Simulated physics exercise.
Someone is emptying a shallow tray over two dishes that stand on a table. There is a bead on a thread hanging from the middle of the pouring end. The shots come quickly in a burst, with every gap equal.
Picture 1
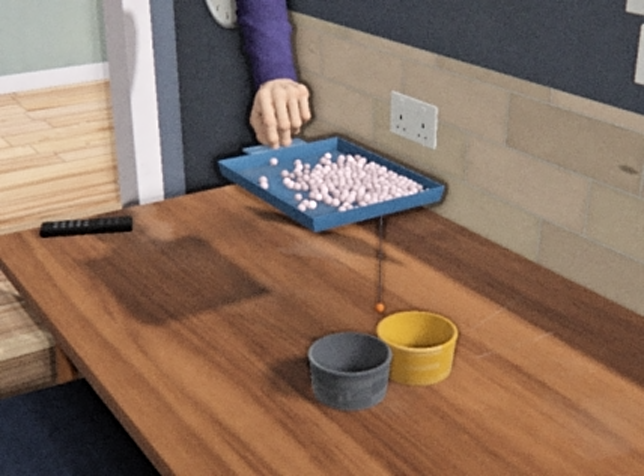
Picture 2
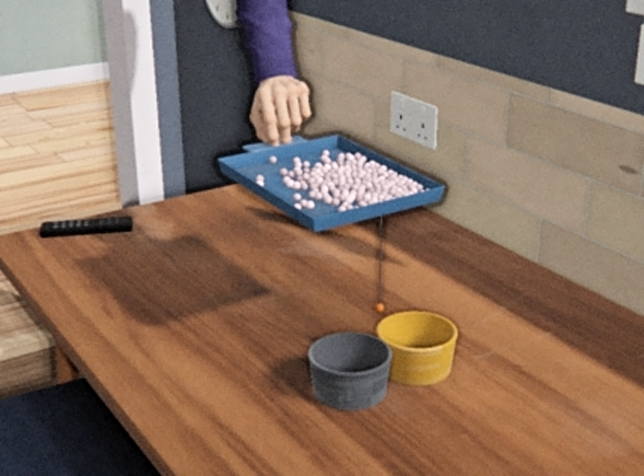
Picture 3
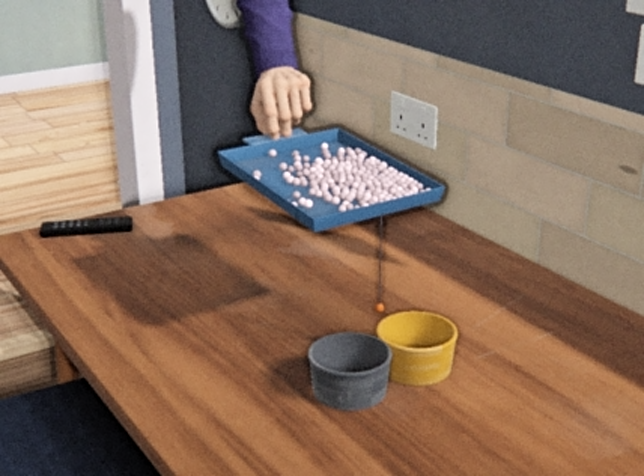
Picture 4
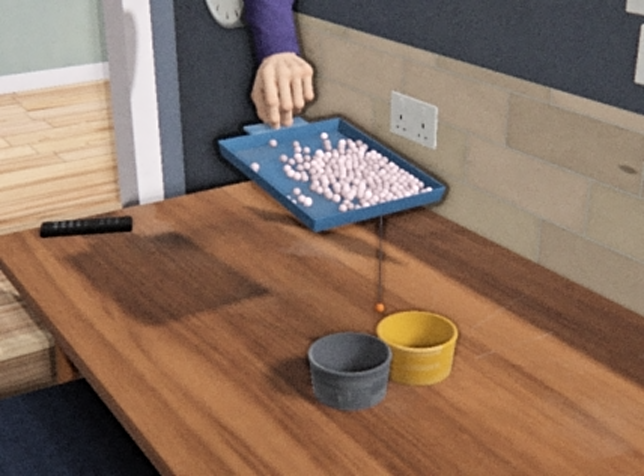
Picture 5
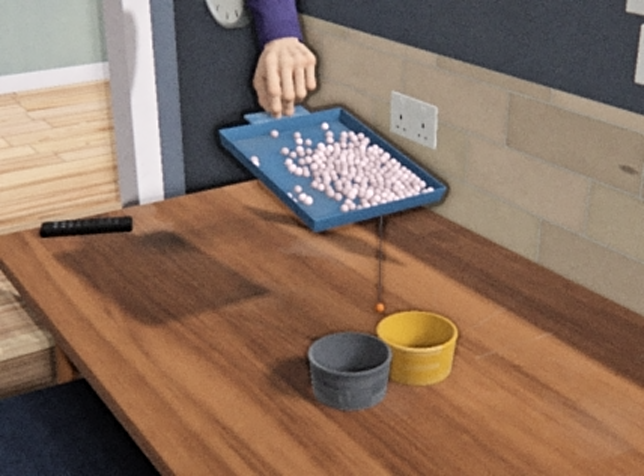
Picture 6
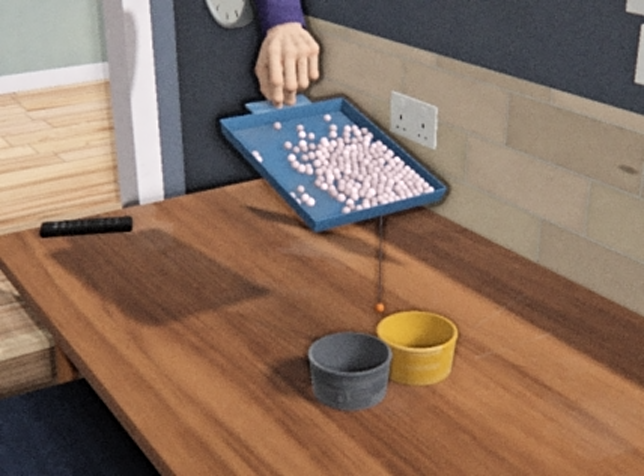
A hand slowly raised the back of a blue tray of small pale pink balls, tilting it steeper above a gray dish and a yellow one, while an orange bead hung still beneath its front edge.
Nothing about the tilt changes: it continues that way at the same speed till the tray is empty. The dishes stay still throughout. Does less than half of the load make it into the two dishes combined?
No - more than half does.
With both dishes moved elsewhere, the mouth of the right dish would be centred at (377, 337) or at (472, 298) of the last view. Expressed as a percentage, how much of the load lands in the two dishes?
Roughly 40 % and 30 %.
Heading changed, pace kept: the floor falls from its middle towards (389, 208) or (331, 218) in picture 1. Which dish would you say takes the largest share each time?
The right-side dish first and the left-side dish second.
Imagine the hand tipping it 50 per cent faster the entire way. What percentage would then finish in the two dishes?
Roughly 80 in a hundred.
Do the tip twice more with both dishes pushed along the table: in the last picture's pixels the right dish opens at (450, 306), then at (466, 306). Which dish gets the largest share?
Well, first the one further left, then the one further left.
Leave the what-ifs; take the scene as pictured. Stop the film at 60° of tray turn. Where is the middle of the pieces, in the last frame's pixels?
In the last view, the load is centred close to (385, 191).
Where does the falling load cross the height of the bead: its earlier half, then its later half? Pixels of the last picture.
First part (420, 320), rest (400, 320).
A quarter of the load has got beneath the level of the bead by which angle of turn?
About 80° of tilt.
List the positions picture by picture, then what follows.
In the first picture, corners of the pouring end at (315, 217) and (440, 186), level; middle of the load at (357, 184), sugar pearls; left dish at (373, 386); right dish at (440, 362); bead on its thread at (379, 308).
In the second picture, corners of the pouring end at (315, 217) and (440, 186), level; middle of the load at (357, 183).
In the third picture, corners of the pouring end at (315, 217) and (440, 186), tipped barely, level across its low end; middle of the load at (357, 180), a stray few on the move.
In the fourth picture, corners of the pouring end at (316, 218) and (441, 187), tipped a little, level across its low end; middle of the load at (358, 176), a small part on the move.
In the fifth picture, corners of the pouring end at (316, 218) and (442, 187), tipped a little, level across its low end; middle of the load at (360, 172), a small part on the move.
In the sixth picture, corners of the pouring end at (317, 219) and (442, 187), tipped clearly, level across its low end; middle of the load at (363, 174), most on the move; left dish at (373, 386); right dish at (440, 362).
Soon after the last picture, tray tipped steeply; nearly all on the tray; a stray few in the left dish; a small part in the air.
A little later, tray tipped right over; a small part on the tray; about a quarter in the left dish; about a third in the right dish; about a quarter outside both; a small part in the air.
Later still, tray tipped past a quarter turn; about a third in the left dish; about half in the right dish; about a quarter outside both.
By the end, tray tipped past a quarter turn; about a third in the left dish; about half in the right dish; about a quarter outside both.
